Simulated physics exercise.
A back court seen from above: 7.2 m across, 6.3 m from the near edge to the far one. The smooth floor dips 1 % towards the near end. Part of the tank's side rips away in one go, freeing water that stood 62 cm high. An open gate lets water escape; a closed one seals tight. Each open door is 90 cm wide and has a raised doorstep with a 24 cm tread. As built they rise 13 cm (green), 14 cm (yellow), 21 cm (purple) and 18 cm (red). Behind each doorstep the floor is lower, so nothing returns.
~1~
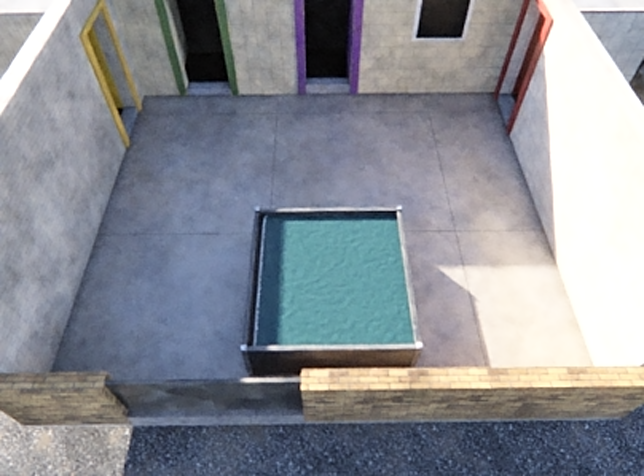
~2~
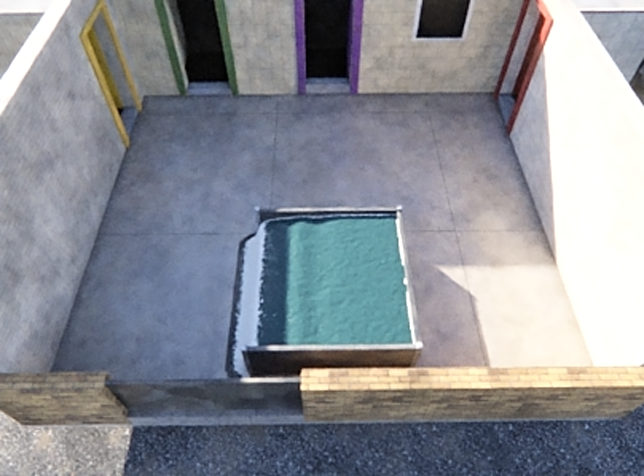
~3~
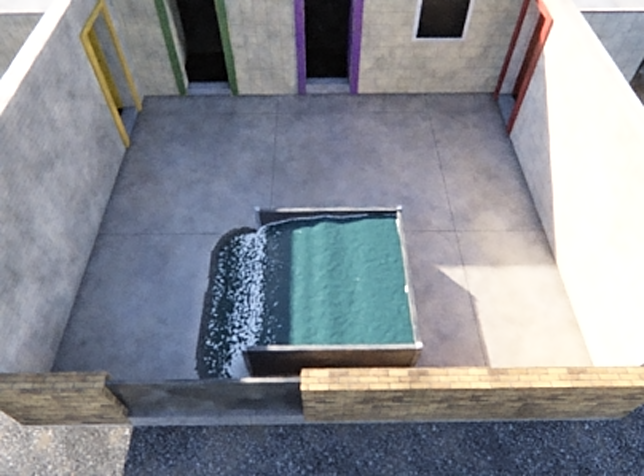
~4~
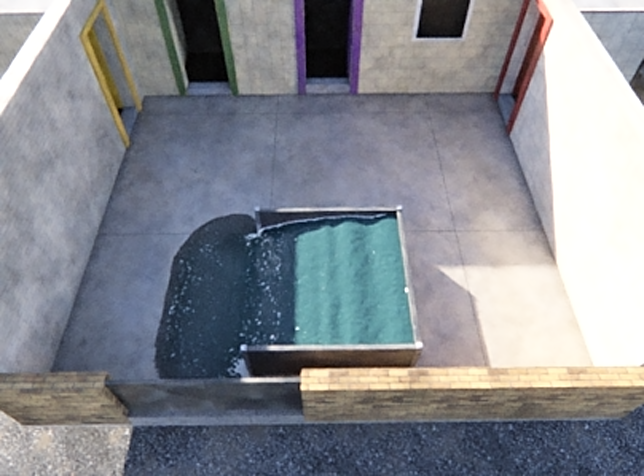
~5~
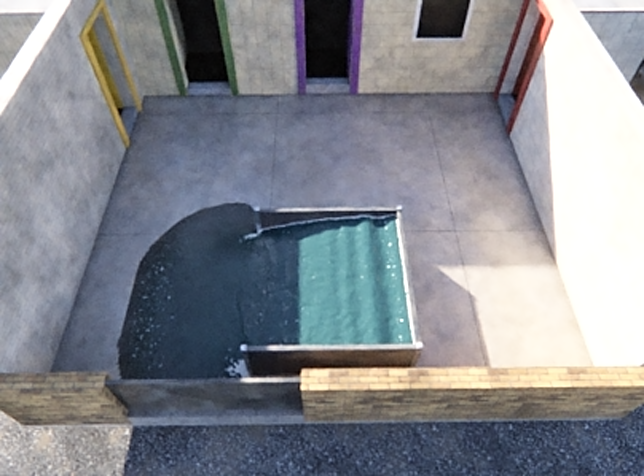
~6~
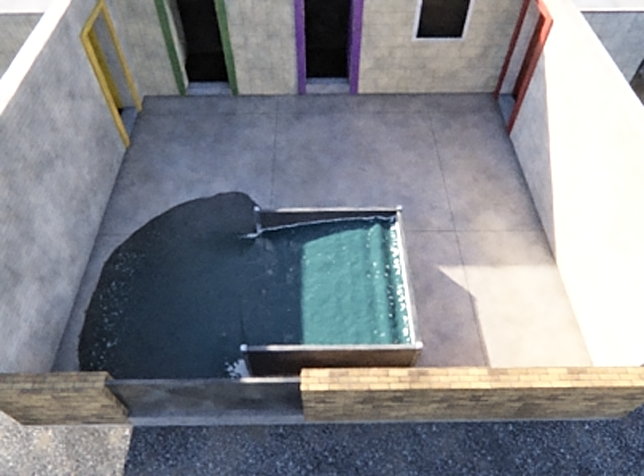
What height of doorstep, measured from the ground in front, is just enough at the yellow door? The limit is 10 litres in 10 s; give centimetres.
About 12 cm.
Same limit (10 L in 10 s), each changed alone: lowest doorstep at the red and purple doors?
Roughly 11.5 cm at red and 5.5 cm at purple.
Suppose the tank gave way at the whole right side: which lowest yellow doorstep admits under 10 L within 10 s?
About 11.0 cm.
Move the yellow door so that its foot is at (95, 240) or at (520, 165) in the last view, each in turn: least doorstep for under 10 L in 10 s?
Roughly 27 and 6.5 cm.
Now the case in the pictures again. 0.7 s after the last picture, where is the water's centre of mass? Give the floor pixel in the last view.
Around (247, 304).
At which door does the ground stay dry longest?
It is the red one.
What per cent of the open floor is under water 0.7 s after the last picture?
Some 25 per cent of it.
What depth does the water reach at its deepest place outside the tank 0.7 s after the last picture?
Up to some 48 cm.
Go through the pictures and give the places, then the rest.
The tank at (329, 275) is whole and still, 62 cm deep; the yellow door at (116, 82) is dry, in the first picture.
Water pours out at (257, 292) and has run 0.3 m, to (234, 370); about 8 cm deep outside, 62 cm at the back, in the second picture.
Water pours out at (257, 293) and has run 0.7 m, to (203, 362); about 11 cm deep outside, 62 cm at the back, in the third picture.
The gap is at (258, 294), the front 1.3 m out at (166, 322); the back of the tank holds 62 cm, in the fourth picture.
Water pours out at (258, 294) and has run 1.8 m, to (125, 350); about 8 cm deep outside, 57 cm at the back, in the fifth picture.
The gap is at (258, 294), the front 2.4 m out at (94, 308); the back of the tank holds 51 cm; the yellow door at (116, 82), 4.7 m from the gap, is still 2.5 m from the nearest water, in the sixth picture.
Then, 0.7 s after the last picture water covers 25 % of the floor, deepest (48 cm) near (56, 399); it has not reached the yellow door.
Then, 2.3 s after the last picture water covers 35 % of the floor, deepest (32 cm) near (42, 399); 9 cm at the yellow door, 0 litres in over its 14 cm doorstep.
Then, 9.3 s after the last picture water covers 95 % of the floor, deepest (11 cm) near (71, 399); 6 cm at the yellow door, 5 litres in over its 14 cm doorstep.
At the yellow door as built, the water peaked near 15 cm, 5.3 s after the last picture.
With a doorstep of 10.5 cm, 17 litres would have come in within the 10 s; with 14 cm, 5 litres. So under 10 litres takes about 12 cm.
